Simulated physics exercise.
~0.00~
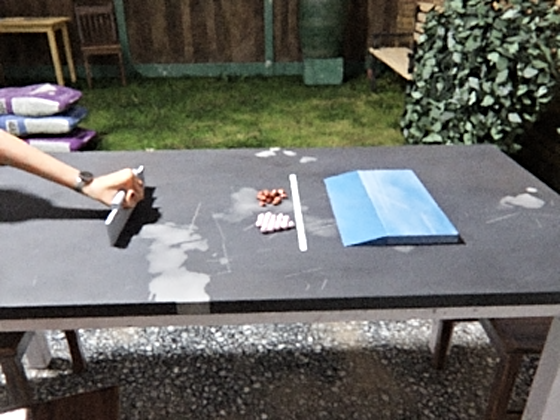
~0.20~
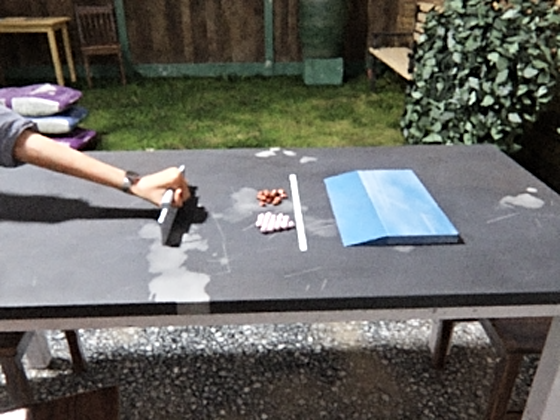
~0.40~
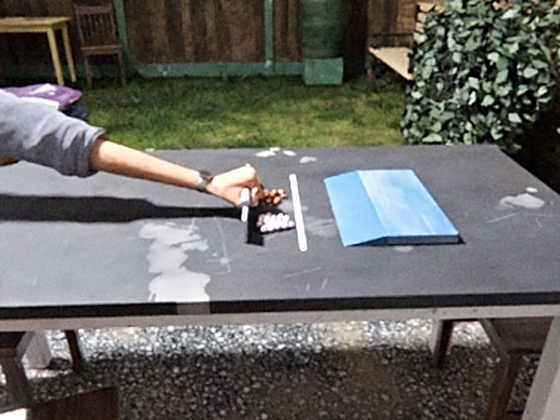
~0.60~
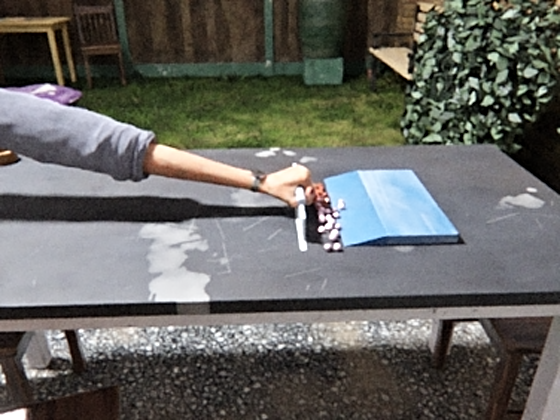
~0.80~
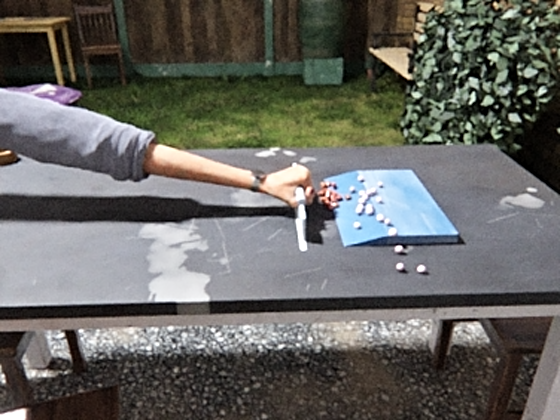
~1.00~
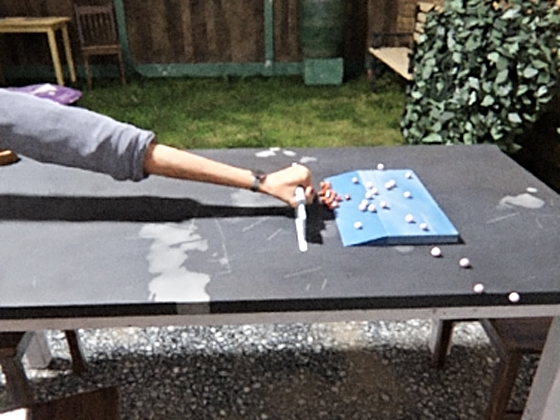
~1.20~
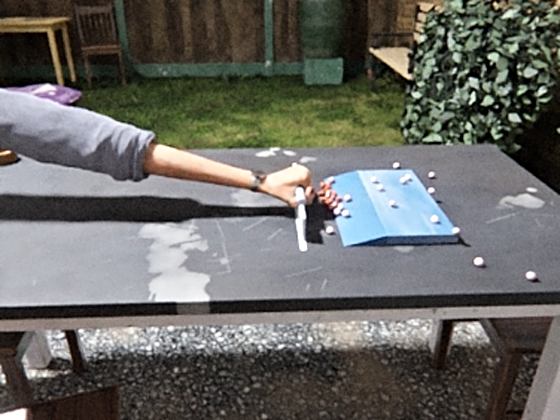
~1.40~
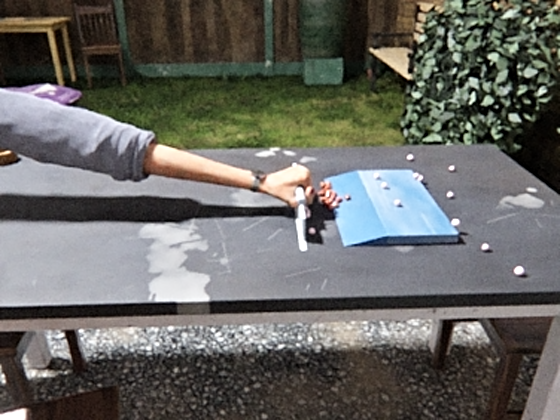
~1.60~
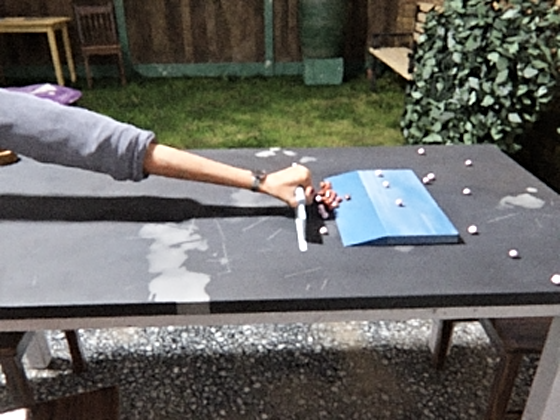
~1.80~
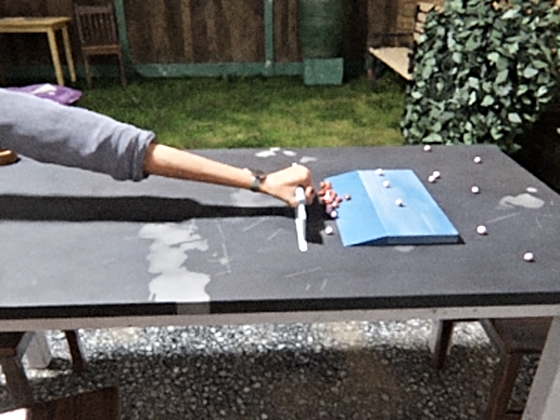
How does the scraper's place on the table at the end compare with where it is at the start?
At the start the scraper is toward the left of the table, well away from the loose bits. By the end it has been pushed right and rests at the white tape, just short of the blue slab.
A hand-pushed scraper stops at tape, sending pale bits, but no red, over a blue slab.
